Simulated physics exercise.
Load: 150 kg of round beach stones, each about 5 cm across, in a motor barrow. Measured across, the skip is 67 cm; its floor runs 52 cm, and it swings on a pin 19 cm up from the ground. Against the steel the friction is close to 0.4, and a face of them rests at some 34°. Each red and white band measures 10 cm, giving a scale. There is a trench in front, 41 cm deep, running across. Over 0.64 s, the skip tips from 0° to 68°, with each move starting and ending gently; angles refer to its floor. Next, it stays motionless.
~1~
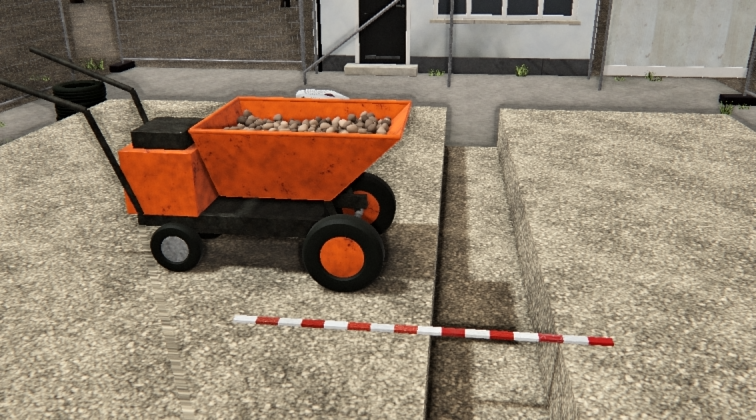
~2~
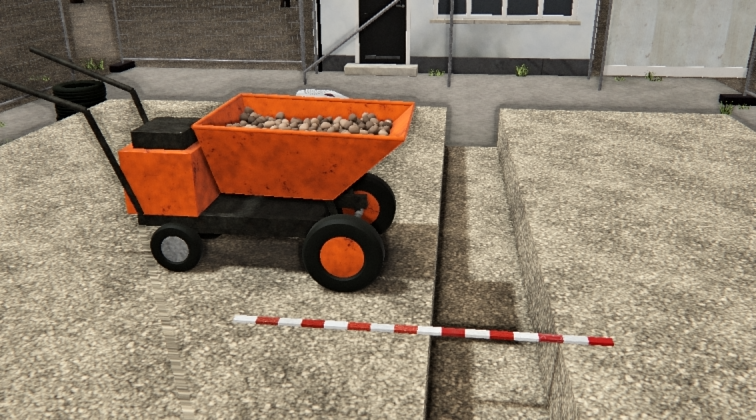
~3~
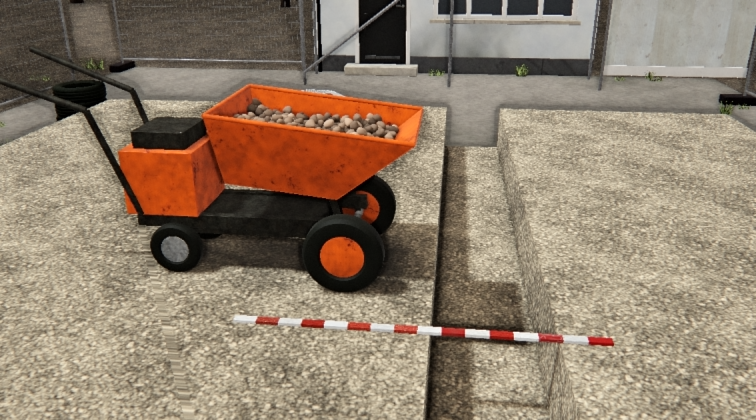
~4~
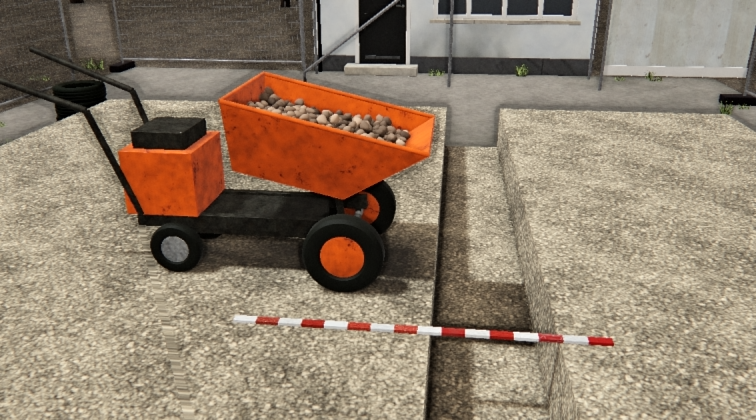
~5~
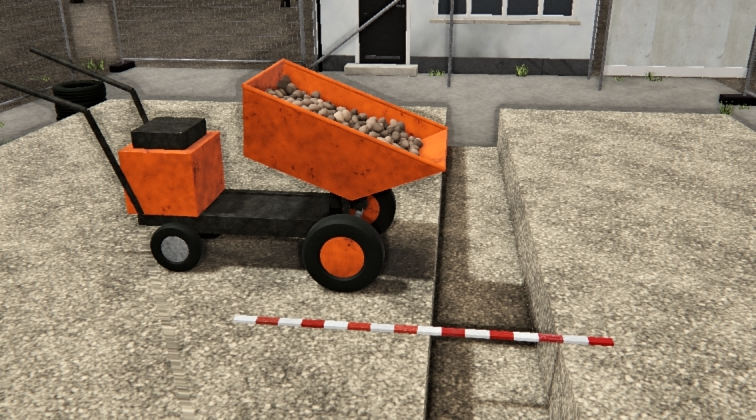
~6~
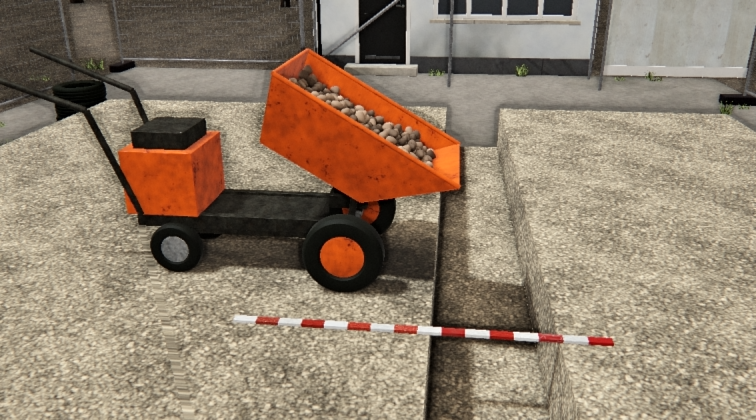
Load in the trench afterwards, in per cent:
72 %.
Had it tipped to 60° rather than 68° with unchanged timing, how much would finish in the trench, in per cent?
Then about 65 per cent.
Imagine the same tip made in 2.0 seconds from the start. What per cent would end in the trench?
90 %.
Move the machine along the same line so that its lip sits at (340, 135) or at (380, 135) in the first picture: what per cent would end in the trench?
About 100 per cent from the first spot, about 90 from the second.
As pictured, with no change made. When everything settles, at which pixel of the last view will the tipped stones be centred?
Roughly (515, 327), I'd say.
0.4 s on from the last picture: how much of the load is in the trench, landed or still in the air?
I'd put it near 30 per cent.
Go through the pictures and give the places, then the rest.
In the first picture, the skip is at 0°, its lip at (400, 137); the top of the load is at (355, 123).
In the second picture, the skip is at 2°, its lip at (404, 139); the top of the load is at (329, 122).
In the third picture, lip at (415, 145), floor tilted 6°, highest stones at (257, 112).
In the fourth picture, lip at (429, 155), floor tilted 13°, highest stones at (267, 101).
In the fifth picture, the skip is at 22°, its lip at (445, 170); the top of the load is at (283, 89).
In the sixth picture, the skip is at 31°, its lip at (459, 188); the top of the load is at (305, 79).
Then, 0.2 s after the last picture the floor is at 57°, 100 % in the skip; the foremost stones are at (466, 207).
Then, 0.4 s after the last picture the floor is at 68°, 72 % in the skip, 28 % in the trench; the foremost stones are at (544, 261).
Then, 0.8 s after the last picture the floor is at 68°, 12 % in the skip, 61 % in the trench, 27 % past the trench; the foremost stones are at (708, 281).
Then, 2.7 s after the last picture the floor is at 68°, 0 % in the skip, 72 % in the trench, 28 % past the trench; the foremost stones are past the picture's edge.
